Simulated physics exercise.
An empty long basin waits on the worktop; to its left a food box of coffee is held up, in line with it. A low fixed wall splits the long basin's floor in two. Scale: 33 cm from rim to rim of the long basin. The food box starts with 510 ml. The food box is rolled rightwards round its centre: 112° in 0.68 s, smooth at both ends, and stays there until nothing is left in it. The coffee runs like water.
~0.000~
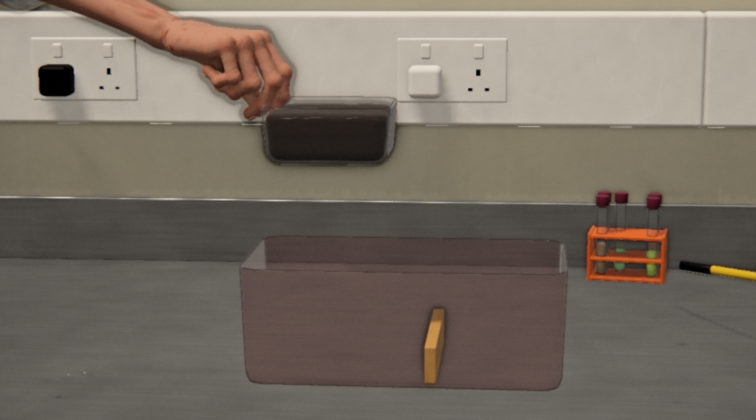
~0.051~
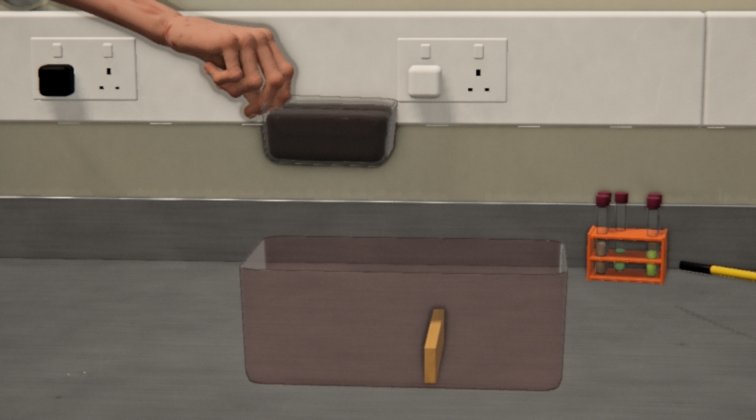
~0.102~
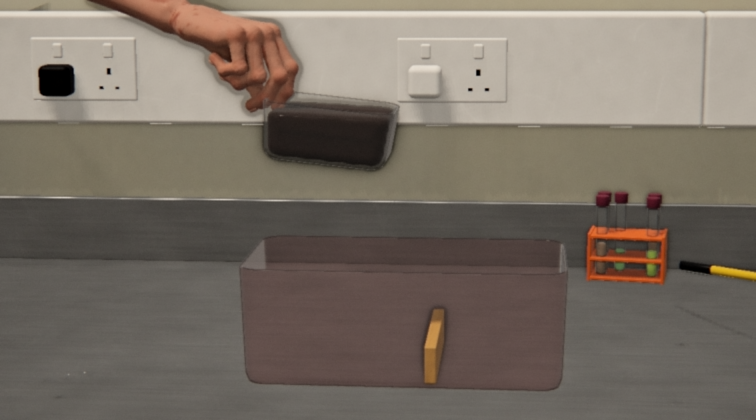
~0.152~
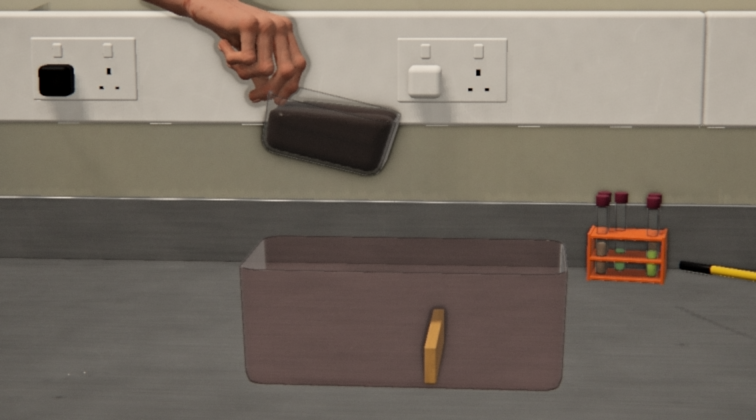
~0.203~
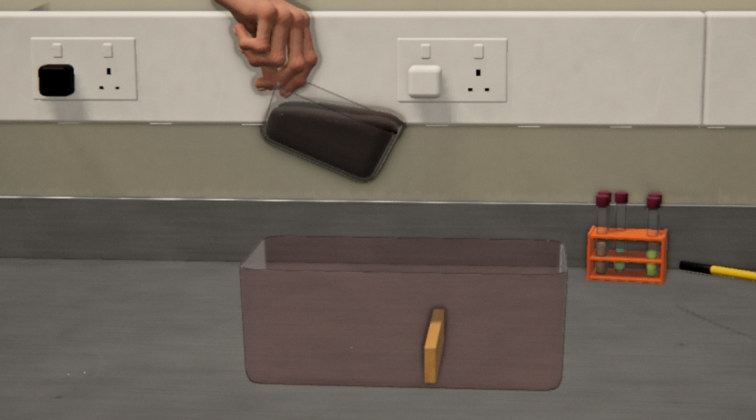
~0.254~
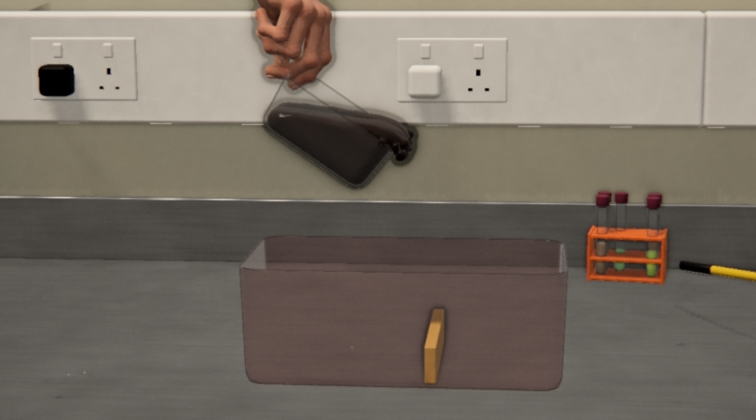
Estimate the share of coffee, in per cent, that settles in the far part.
About 67 per cent.
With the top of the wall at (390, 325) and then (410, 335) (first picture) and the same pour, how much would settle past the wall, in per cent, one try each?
In turn about 85 and 80 per cent.
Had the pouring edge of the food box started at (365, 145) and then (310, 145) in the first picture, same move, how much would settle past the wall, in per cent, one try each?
First 10, then 10 per cent.
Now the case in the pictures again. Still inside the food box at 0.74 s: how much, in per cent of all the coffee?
About 0 per cent.
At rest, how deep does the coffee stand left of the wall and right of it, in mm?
Left about 6 mm, right about 18 mm.
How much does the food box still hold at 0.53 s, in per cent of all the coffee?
About 8 per cent.
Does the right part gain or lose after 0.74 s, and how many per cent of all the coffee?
It goes down by about 2.
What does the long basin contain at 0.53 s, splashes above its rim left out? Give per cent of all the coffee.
Some 62 per cent.
Then, 0.53 s in, the tilt is 99° and 8 per cent is still to pour, 9 is left of the wall and 53 right of it.
Then, 0.74 s in, the tilt is 112° and 0 per cent is still to pour, 28 is left of the wall and 70 right of it.
Then, 0.95 s in, the tilt is 112° and 0 per cent is still to pour, 31 is left of the wall and 67 right of it.
Then, 1.18 s in, the tilt is 112° and 0 per cent is still to pour, 31 is left of the wall and 67 right of it.
Finally, 31 per cent lies left of the wall, 67 right of it and 1 outside.
